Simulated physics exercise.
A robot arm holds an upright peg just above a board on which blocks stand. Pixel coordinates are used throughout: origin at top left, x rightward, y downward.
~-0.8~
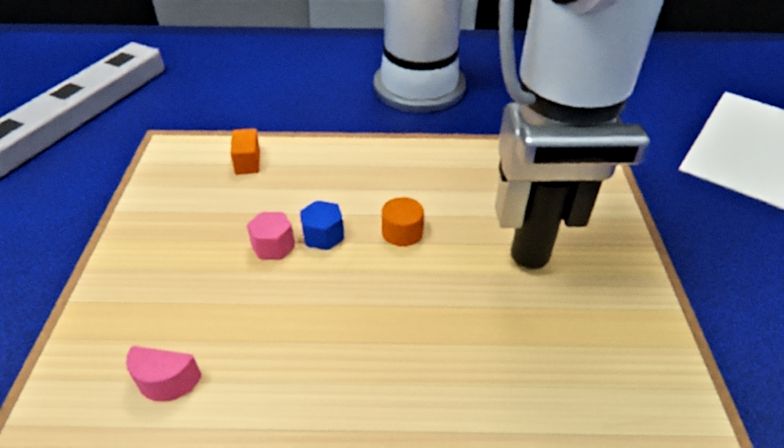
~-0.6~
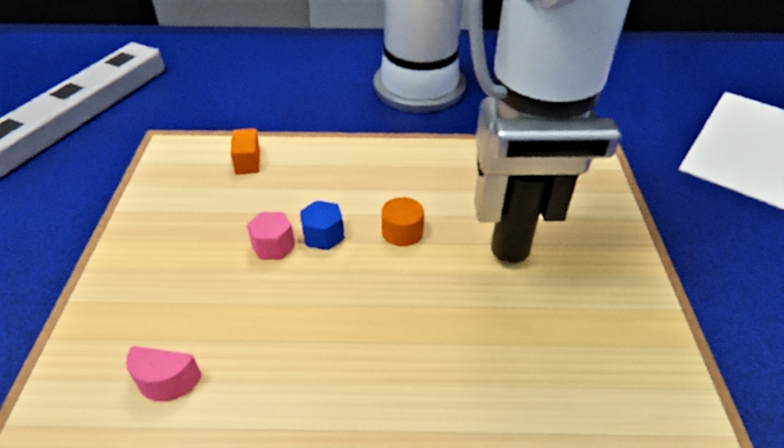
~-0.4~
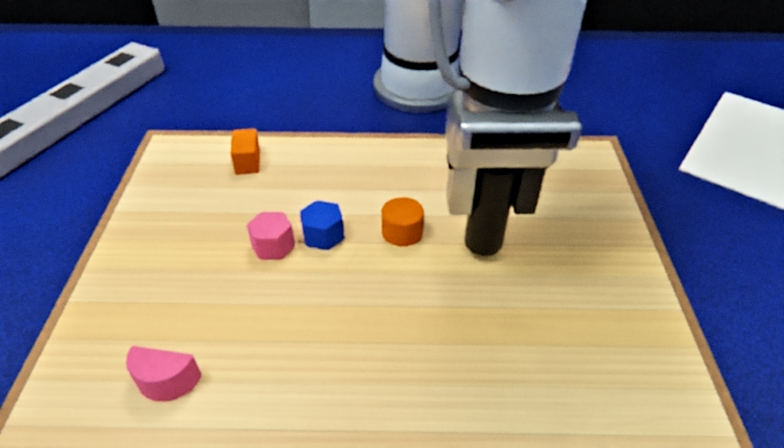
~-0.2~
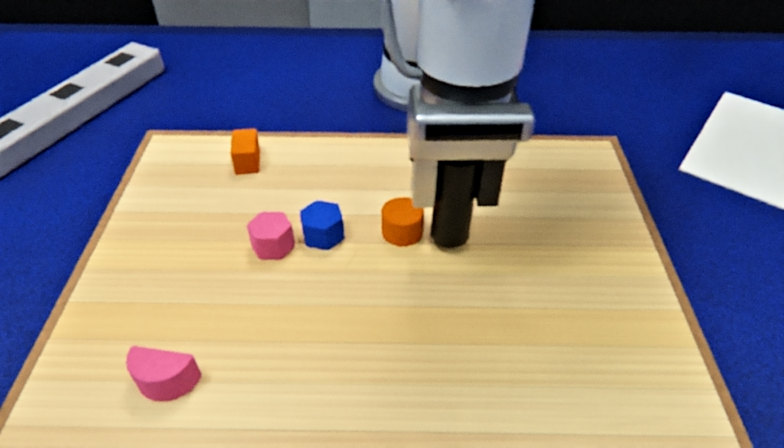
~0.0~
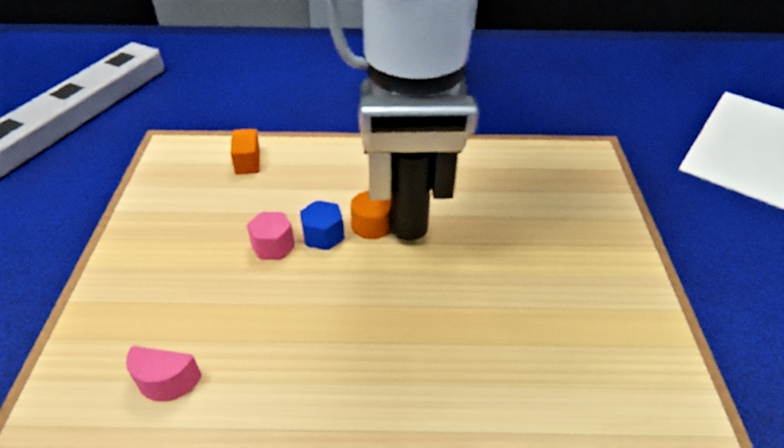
On a light wooden board with five scattered blocks, a robot arm holding a dark upright peg moves left toward the orange disc, reaches it, and pushes it left until it sits close beside the blue hexagon.
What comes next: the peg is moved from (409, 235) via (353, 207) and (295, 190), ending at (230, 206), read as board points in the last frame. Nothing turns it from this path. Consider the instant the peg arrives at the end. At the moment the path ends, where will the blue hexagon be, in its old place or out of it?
Displaced.
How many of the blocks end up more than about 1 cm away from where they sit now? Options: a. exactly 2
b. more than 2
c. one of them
The correct letter is a.
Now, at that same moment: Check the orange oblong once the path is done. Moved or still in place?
At the end, its place is the same.
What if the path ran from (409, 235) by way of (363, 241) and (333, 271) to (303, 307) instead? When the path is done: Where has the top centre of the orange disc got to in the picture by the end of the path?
Around pixel (343, 195).
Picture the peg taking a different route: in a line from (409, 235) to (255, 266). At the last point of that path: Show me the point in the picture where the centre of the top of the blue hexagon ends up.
The centre of its top face lies at (290, 207).
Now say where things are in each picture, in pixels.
In the first frame, lower end of the peg (530, 254), tops of blocks, orange oblong (243, 140), pink hexagon (269, 224), blue hexagon (321, 213), orange disc (403, 210).
In the second frame, peg (510, 249), blocks as before.
In the third frame, peg (483, 242), blocks as before.
In the fourth frame, peg (450, 235), blocks as before.
In the fifth frame, peg (409, 227), orange oblong (243, 140), pink hexagon (269, 224), blue hexagon (321, 213), orange disc (372, 203).
On the path given first. One third of the way, peg (353, 199); pink hexagon (266, 226); blue hexagon (306, 213), turned 50° anticlockwise; orange disc (313, 184).
Two thirds of the way, peg (293, 183); pink hexagon (266, 226); blue hexagon (306, 213), turned 50° anticlockwise; orange disc (258, 185).
At the end, peg (228, 199); orange oblong not moved; pink hexagon (266, 226); blue hexagon (306, 213), turned 50° anticlockwise; orange disc (209, 212).
